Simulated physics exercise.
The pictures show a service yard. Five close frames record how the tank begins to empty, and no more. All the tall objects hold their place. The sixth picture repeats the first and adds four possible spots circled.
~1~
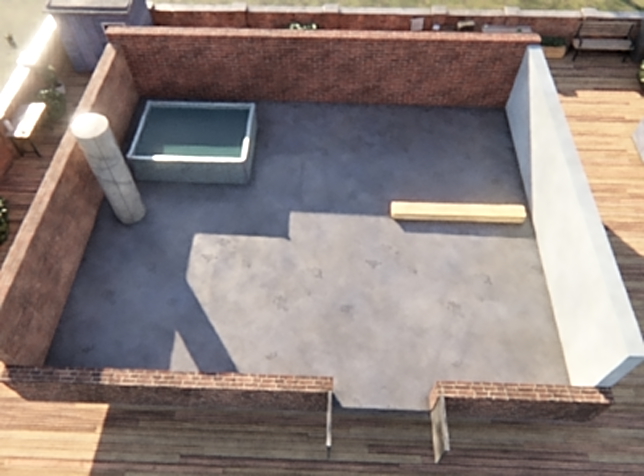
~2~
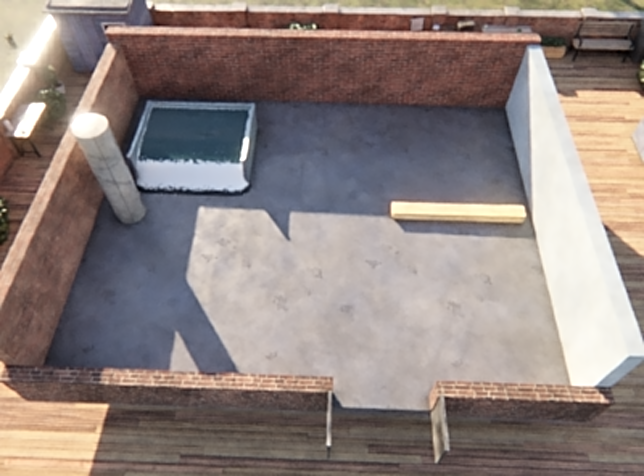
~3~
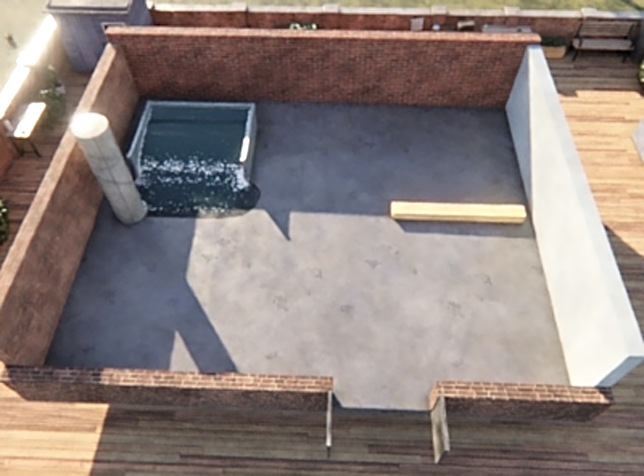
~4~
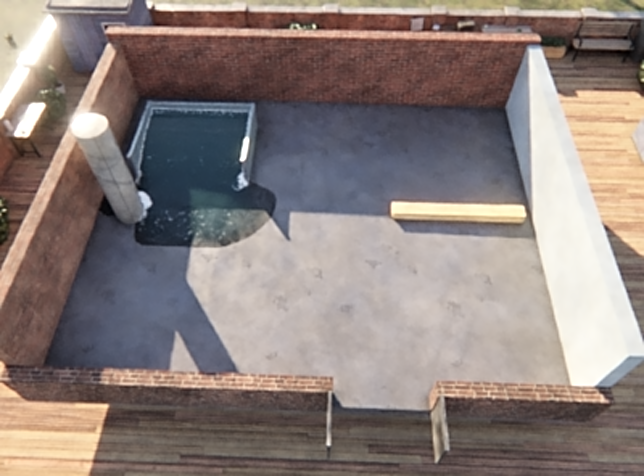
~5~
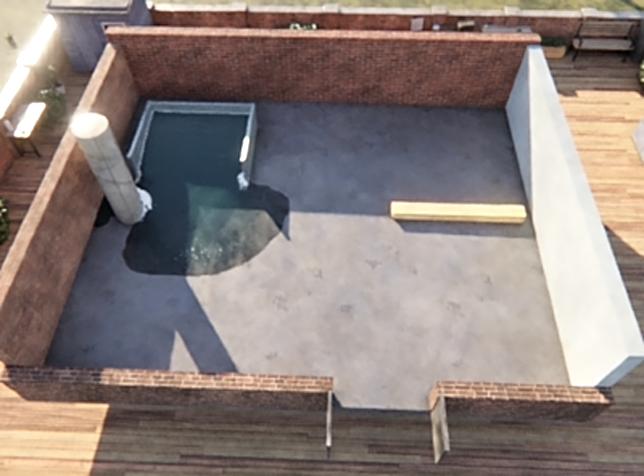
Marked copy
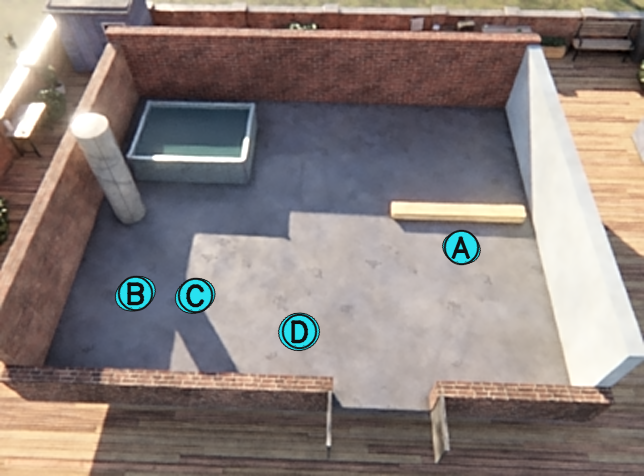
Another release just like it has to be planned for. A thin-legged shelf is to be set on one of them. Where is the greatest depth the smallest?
Take A.
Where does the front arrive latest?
Here it is spot A.
In cyan, A at (461, 247); B at (135, 293); C at (195, 295); D at (299, 331).
If A is chosen, the water peaks at about 11 % of the depth that stood in the tank.
If B is chosen, the water peaks at about 30 % of the depth that stood in the tank.
If C is chosen, the water peaks at about 23 % of the depth that stood in the tank.
If D is chosen, the water peaks at about 28 % of the depth that stood in the tank.
